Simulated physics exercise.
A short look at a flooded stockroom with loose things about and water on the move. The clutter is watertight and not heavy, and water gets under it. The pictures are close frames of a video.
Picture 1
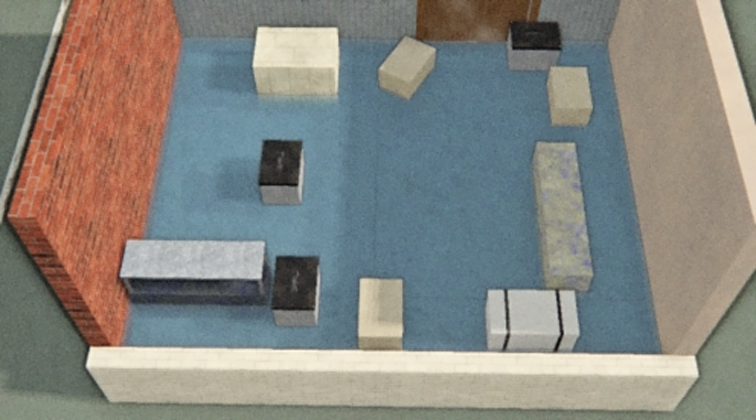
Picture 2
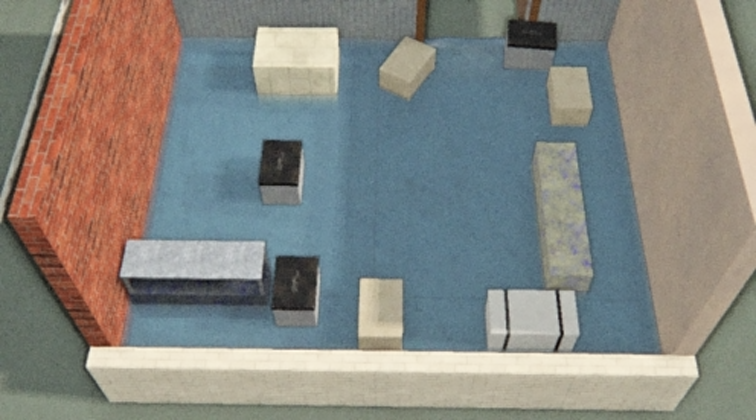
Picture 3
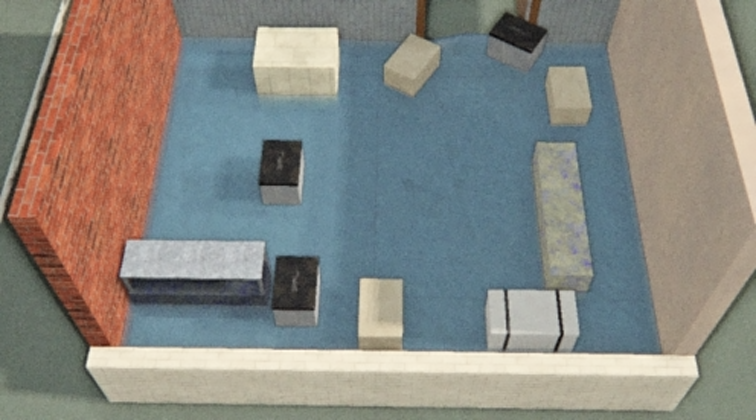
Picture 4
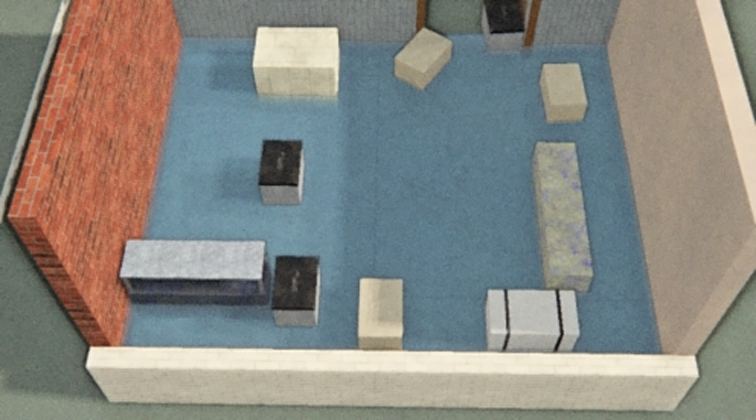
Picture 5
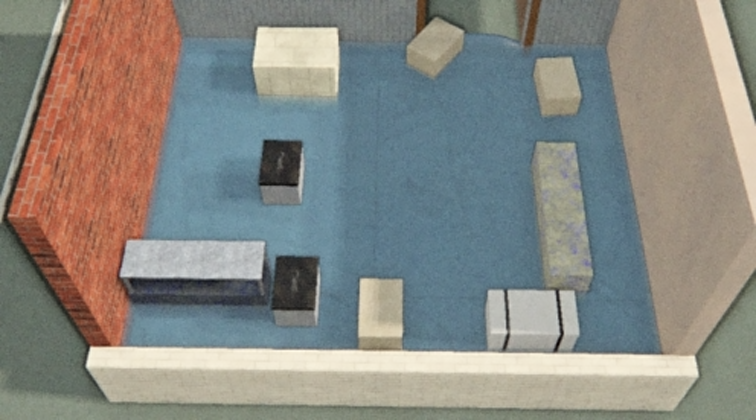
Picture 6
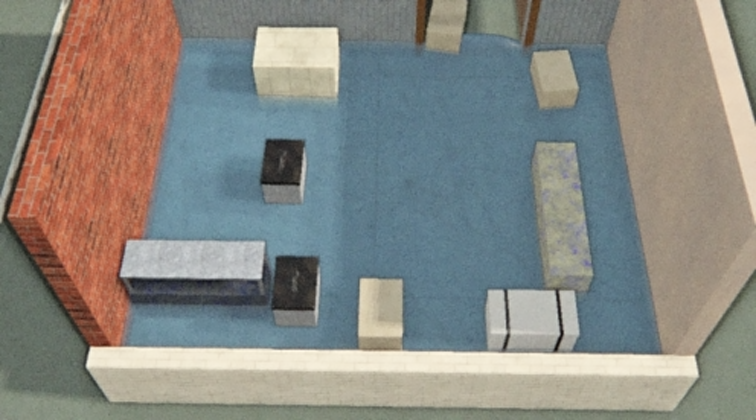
To begin with, boxes and crates stand about a blue-floored stockroom with a brown door shut in the back wall. The door goes from view, leaving a gap, and a black-topped box at the back right drifts left and out through it. A tan crate floats right into the opening, while another shifts slightly toward the back.
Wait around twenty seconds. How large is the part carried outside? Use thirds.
It is between one and two thirds.
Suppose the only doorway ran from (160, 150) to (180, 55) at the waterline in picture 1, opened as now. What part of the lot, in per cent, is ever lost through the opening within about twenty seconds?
I make it 30 per cent.
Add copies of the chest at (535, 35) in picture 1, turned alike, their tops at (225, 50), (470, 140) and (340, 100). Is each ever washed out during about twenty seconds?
One after the other: No, yes, through.
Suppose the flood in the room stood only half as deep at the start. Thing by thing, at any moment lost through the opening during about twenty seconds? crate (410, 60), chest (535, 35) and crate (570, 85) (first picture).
One after the other: Through, yes, carried outside.
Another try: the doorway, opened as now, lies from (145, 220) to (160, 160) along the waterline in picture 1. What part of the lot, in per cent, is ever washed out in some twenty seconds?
About 40 per cent.
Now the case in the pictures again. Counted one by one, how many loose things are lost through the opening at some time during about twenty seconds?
The number is 4.
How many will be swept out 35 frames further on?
That makes 3.
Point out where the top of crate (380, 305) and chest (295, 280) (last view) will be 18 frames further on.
Roughly at (409, 285) and (311, 250).
A moment on, 2 of 7 are out; 5 afloat.
Next, 3 of 7 are out; 4 afloat.
Later, 3 of 7 are out; 4 afloat.
In the end, 4 of 7 are out; 3 afloat.
